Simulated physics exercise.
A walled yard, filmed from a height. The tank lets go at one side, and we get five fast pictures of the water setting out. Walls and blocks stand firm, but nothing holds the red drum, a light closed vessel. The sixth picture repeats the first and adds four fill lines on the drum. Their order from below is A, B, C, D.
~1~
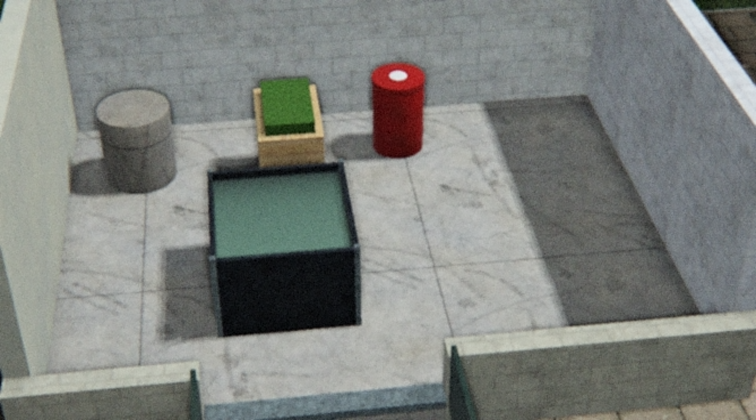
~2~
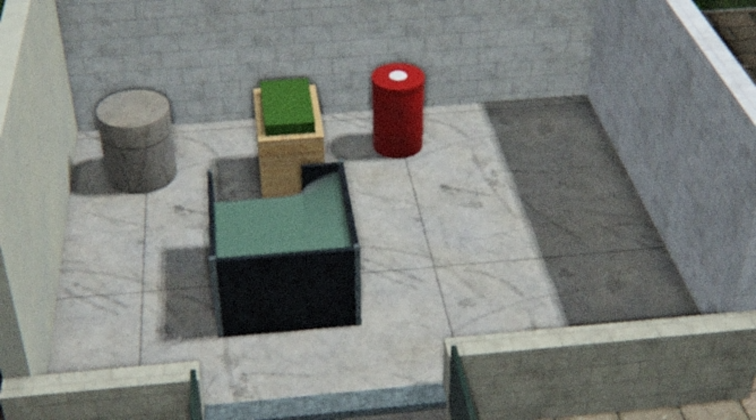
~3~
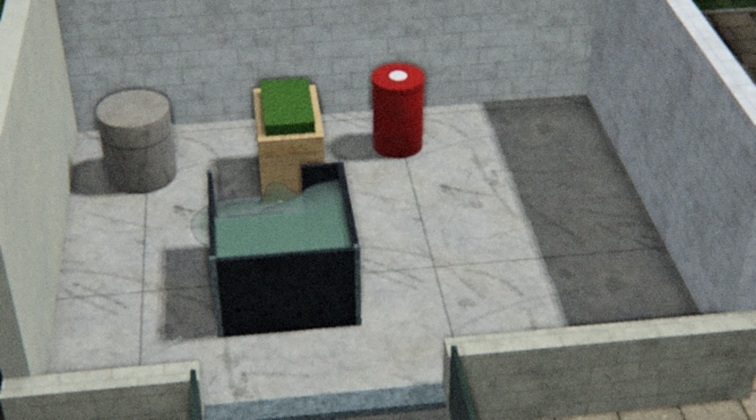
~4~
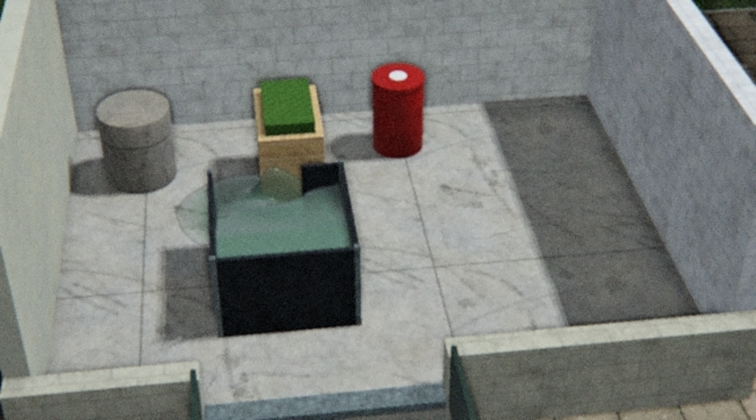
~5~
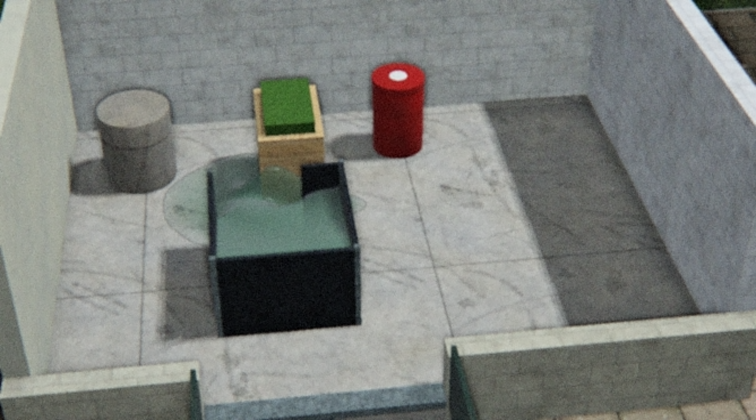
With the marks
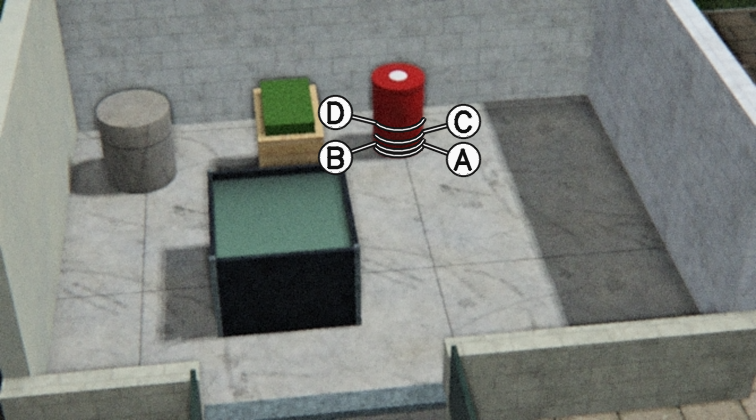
In a walled yard with a red drum, a stone cylinder and a planter, the far side of a dark tank full of greenish water opened up, and water spread across the paving behind it.
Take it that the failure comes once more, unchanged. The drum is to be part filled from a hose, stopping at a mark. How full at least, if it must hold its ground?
Use level B.
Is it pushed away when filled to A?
Yes, it does.
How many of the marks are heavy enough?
Three.
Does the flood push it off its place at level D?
No.
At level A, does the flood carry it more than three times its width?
No, less.
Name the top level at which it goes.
Here it is level A.
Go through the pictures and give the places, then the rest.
The first frame shows lid of the red drum at (398, 76); tank full, its middle at (281, 216); open gate at (323, 354).
In the second frame, water covers 2 % of the ground, mostly out of sight from here.
In the third frame, water covers 3 % of the ground, mostly out of sight from here.
In the fourth frame, water covers 5 % of the ground, mostly out of sight from here.
The fifth frame shows lid of the red drum at (398, 76); water covers 7 % of the ground, mostly out of sight from here.
In white, A at (401, 155); B at (401, 150); C at (402, 142); D at (402, 129); from the bottom up A, B, C, D.
If A is chosen, it is pushed about its own width away.
If B is chosen, it does not move.
If C is chosen, it does not move.
If D is chosen, it does not move.
